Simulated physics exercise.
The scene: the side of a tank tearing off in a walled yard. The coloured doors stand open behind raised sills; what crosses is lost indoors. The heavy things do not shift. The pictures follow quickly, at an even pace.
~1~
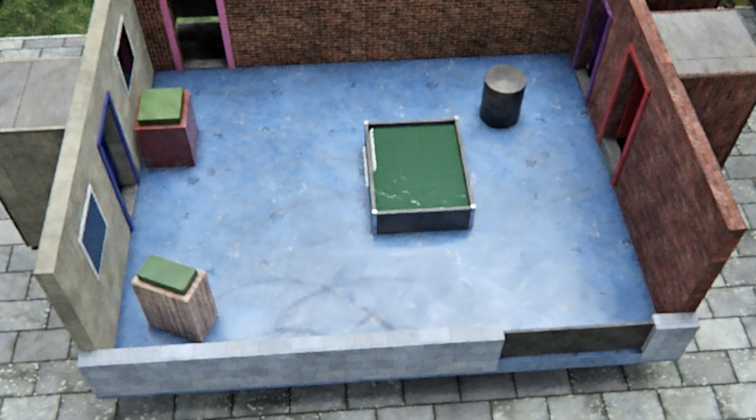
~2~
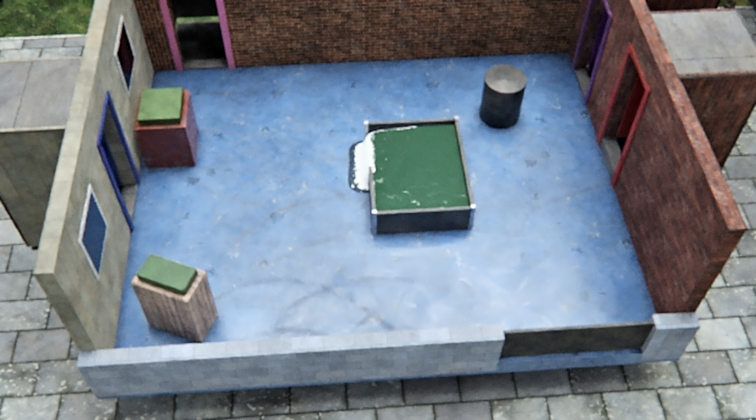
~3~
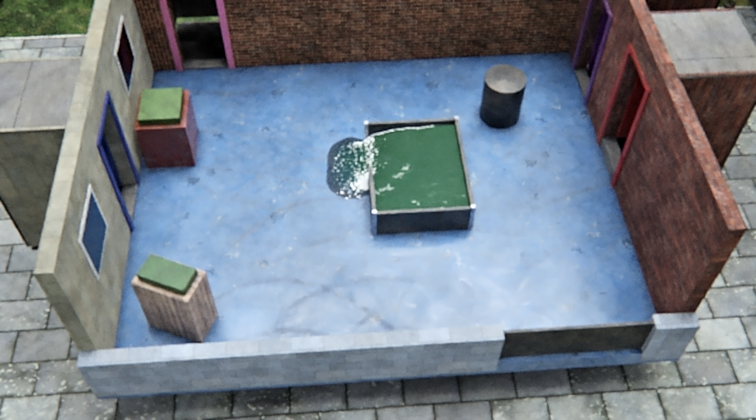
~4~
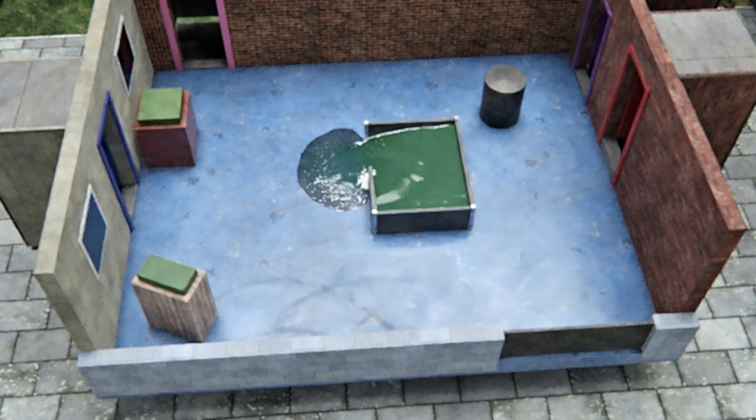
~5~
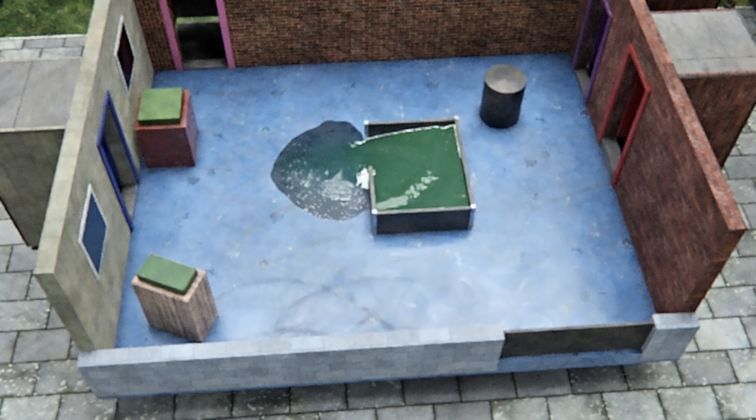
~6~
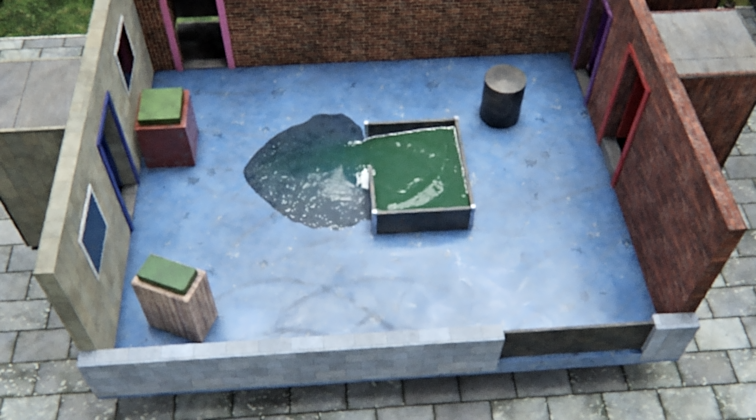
At first, a square tank of green water sits whole and still on the blue floor of a walled yard. Then its left side gives way and white, foamy water bursts through the gap. The water spreads leftward across the floor in a widening dark puddle, while the surrounding blocks stay put.
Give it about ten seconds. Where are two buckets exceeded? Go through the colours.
The red door holds within the limit; the purple door holds within the limit; the blue door floods; the pink door floods.
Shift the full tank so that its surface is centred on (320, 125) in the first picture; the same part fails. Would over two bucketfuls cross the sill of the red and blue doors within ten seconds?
The red door holds, the blue door holds.
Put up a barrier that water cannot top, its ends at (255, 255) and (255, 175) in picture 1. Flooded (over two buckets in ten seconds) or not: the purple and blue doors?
My reading: Purple lets less in, blue takes less.
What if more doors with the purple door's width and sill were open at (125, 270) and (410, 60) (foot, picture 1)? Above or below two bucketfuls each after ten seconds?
In turn: Floods, takes less.
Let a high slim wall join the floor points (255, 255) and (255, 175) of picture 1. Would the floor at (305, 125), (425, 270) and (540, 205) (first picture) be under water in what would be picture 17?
In that order: Wet, not flooded, clear.
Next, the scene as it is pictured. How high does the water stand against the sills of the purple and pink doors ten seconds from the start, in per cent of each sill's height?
About 0 and 110 per cent.
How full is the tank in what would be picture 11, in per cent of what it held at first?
Roughly 68 per cent.
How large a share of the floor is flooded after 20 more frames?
Some 35 per cent.
A moment on, water covers 15 % of the floor; the red door not reached, the purple door not reached, the blue door not reached, the pink door not reached.
Next, water covers 30 % of the floor; the red door not reached, the purple door not reached, the blue door under two buckets in, the pink door not reached.
Then, water covers 35 % of the floor; the red door not reached, the purple door not reached, the blue door over two buckets in, the pink door under two buckets in.
Later, water covers 35 % of the floor; the red door not reached, the purple door not reached, the blue door over two buckets in, the pink door over two buckets in.
In the end, water covers 60 % of the floor; the red door not reached, the purple door not reached, the blue door far over two buckets in, the pink door far over two buckets in.
